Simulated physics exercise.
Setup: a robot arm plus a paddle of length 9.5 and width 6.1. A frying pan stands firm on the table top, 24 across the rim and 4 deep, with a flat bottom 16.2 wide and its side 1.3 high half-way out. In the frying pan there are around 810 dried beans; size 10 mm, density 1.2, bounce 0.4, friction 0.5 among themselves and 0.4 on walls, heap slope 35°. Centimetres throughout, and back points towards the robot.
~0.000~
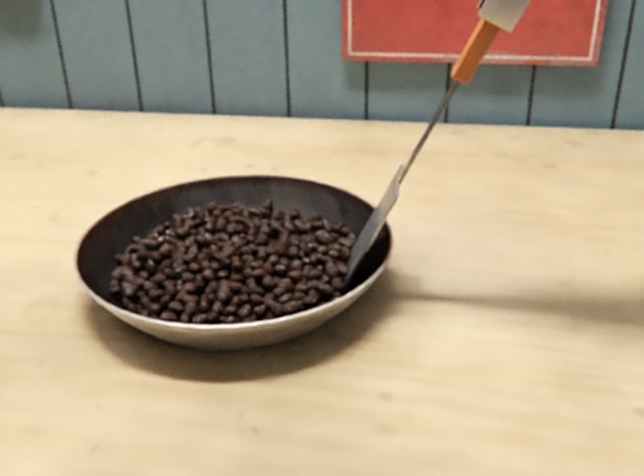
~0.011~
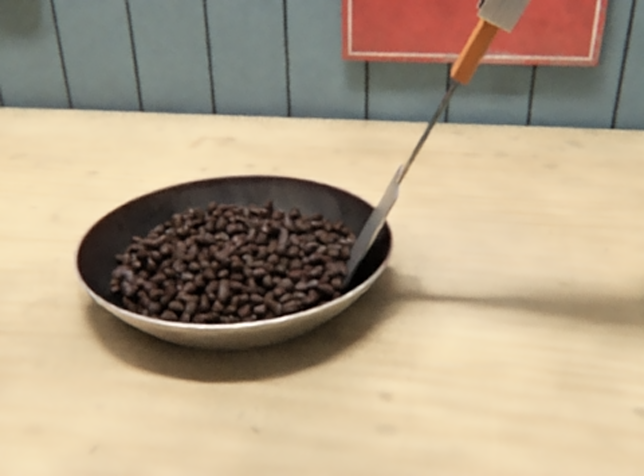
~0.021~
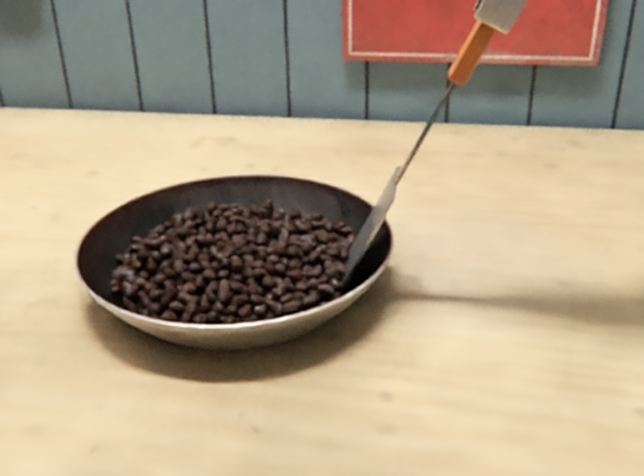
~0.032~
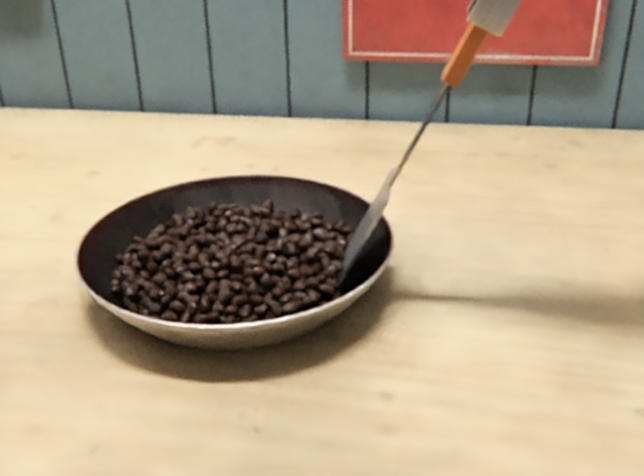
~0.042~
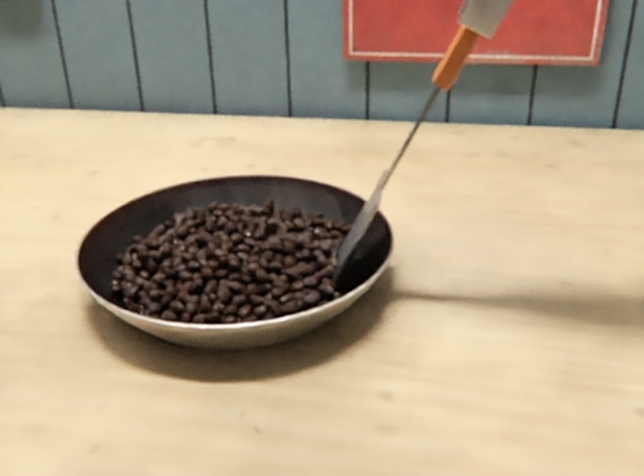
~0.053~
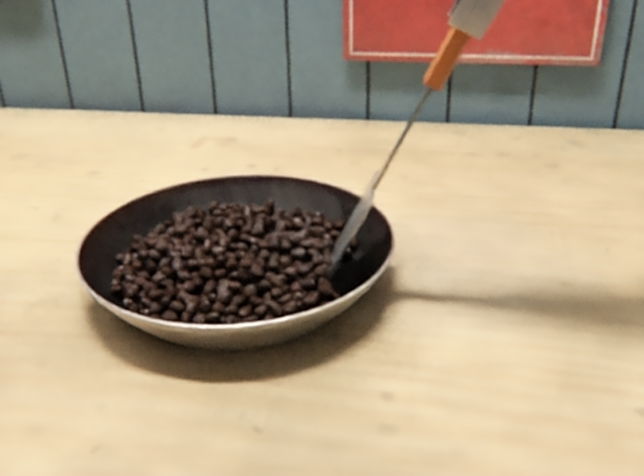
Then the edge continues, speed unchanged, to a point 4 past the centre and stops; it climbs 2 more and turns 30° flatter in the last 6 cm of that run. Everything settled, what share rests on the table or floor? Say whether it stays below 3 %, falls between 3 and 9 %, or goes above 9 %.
It stays below 3 %.
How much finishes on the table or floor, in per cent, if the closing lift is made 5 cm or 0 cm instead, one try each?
0 and 0 per cent.
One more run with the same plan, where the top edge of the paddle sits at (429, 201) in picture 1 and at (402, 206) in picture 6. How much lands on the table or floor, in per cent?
It comes to something like 0 %, give or take.
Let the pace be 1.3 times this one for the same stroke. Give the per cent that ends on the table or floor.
I'd put it around 0 per cent.
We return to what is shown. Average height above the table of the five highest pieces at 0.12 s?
I'd say close to 5 cm on average.
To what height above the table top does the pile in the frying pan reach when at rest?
Roughly 6.0 centimetres.
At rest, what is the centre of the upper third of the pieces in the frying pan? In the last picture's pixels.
It is centred around (159, 234).
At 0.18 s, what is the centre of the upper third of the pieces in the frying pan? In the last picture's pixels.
I'd say close to (181, 237).
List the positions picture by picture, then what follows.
The paddle top edge at (400, 181), sloping 64°; upper third of the load around (237, 253), from x 115 to 350, top at y 205; 813 in the frying pan, in the first frame.
The paddle top edge at (399, 181), sloping 64°; upper third of the load around (237, 253), from x 115 to 350, top at y 205, in the second frame.
The paddle top edge at (397, 182), sloping 64°; upper third of the load around (237, 253), from x 115 to 350, top at y 205, in the third frame.
The paddle top edge at (391, 184), sloping 64°; upper third of the load around (243, 252), from x 115 to 350, top at y 205, in the fourth frame.
The paddle top edge at (383, 185), sloping 64°; upper third of the load around (247, 250), from x 115 to 350, top at y 205, in the fifth frame.
The paddle top edge at (375, 186), sloping 64°; upper third of the load around (244, 250), from x 115 to 350, top at y 205; 813 in the frying pan, in the sixth frame.
After 0.12 s, sloping 64°, highest piece 5 above the table; 813 in the frying pan.
After 0.18 s, sloping 49°, highest piece 5 above the table; 813 in the frying pan.
After 0.42 s, sloping 34°, highest piece 6 above the table; 812 in the frying pan, 1 on the table or floor.
After 1.47 s, sloping 34°, highest piece 6 above the table; 811 in the frying pan, 2 on the table or floor.
In the end, 811 in the frying pan, 2 on the table or floor. That is 0 % on the table or floor.
